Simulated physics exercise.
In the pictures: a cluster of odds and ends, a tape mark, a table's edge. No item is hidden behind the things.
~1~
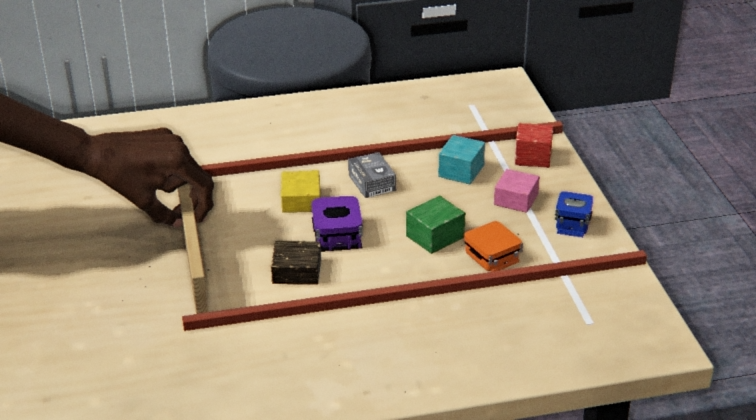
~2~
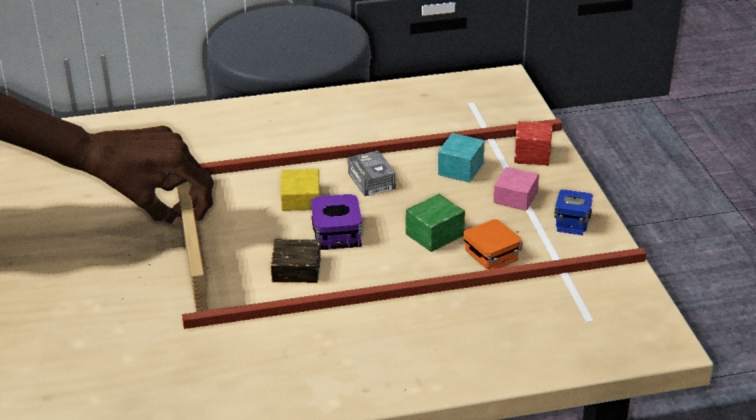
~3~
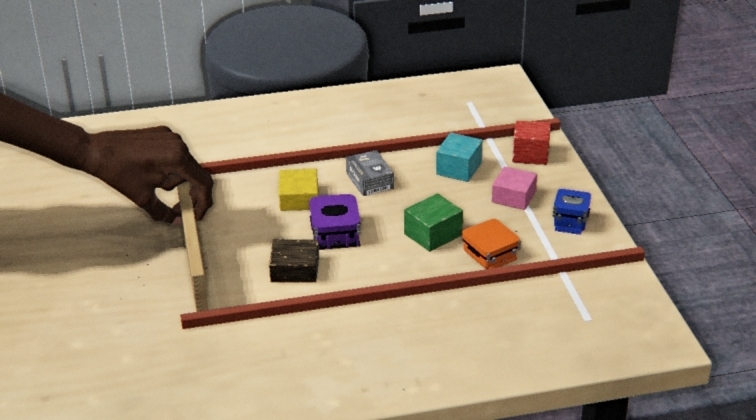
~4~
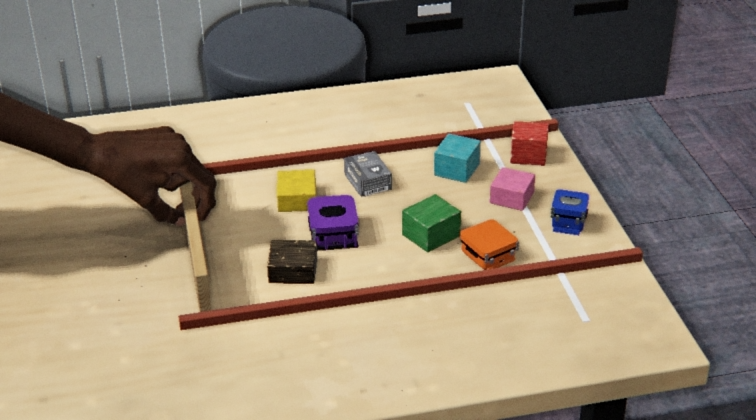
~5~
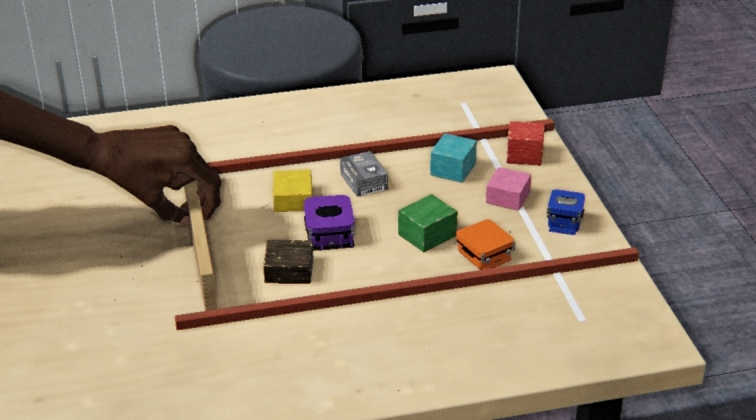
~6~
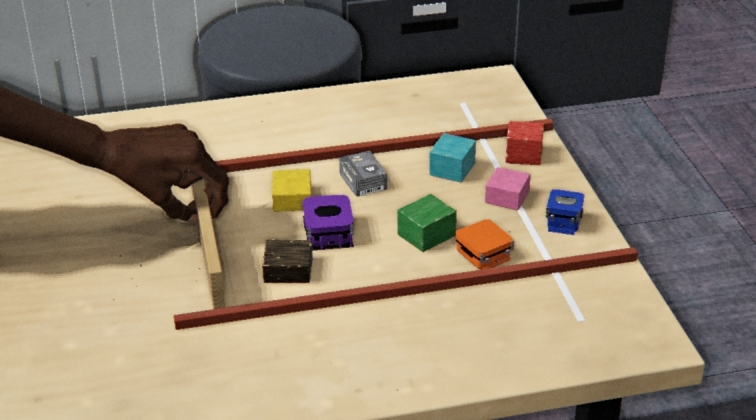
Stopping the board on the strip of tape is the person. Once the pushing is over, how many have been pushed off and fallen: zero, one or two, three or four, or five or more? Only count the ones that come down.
Three or four have.
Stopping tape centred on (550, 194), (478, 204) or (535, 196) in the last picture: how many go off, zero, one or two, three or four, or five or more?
Five or more; either one or two; three or four.
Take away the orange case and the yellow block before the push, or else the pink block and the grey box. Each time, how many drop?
Falls come to 2 the first time and 2 the other time.
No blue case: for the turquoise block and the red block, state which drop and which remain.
So the turquoise block goes off the edge and the red block goes off the edge.
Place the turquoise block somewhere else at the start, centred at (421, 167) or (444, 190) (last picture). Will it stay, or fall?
Results in order - down; still up.
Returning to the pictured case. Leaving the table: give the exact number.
Altogether the count is 3.
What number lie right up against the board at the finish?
Count: 3.
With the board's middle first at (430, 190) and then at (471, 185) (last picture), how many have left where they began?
I count 8 first and 10 after.
Early on, none off yet; blue case at rest near (565, 212); red block at rest near (525, 143); pink block at rest near (508, 188).
A while later, none off yet; blue case at rest near (565, 212); red block moving near (528, 142); pink block at rest near (508, 188).
Finally, the number that fall off is three or four; lost, turquoise block, red block and blue case.
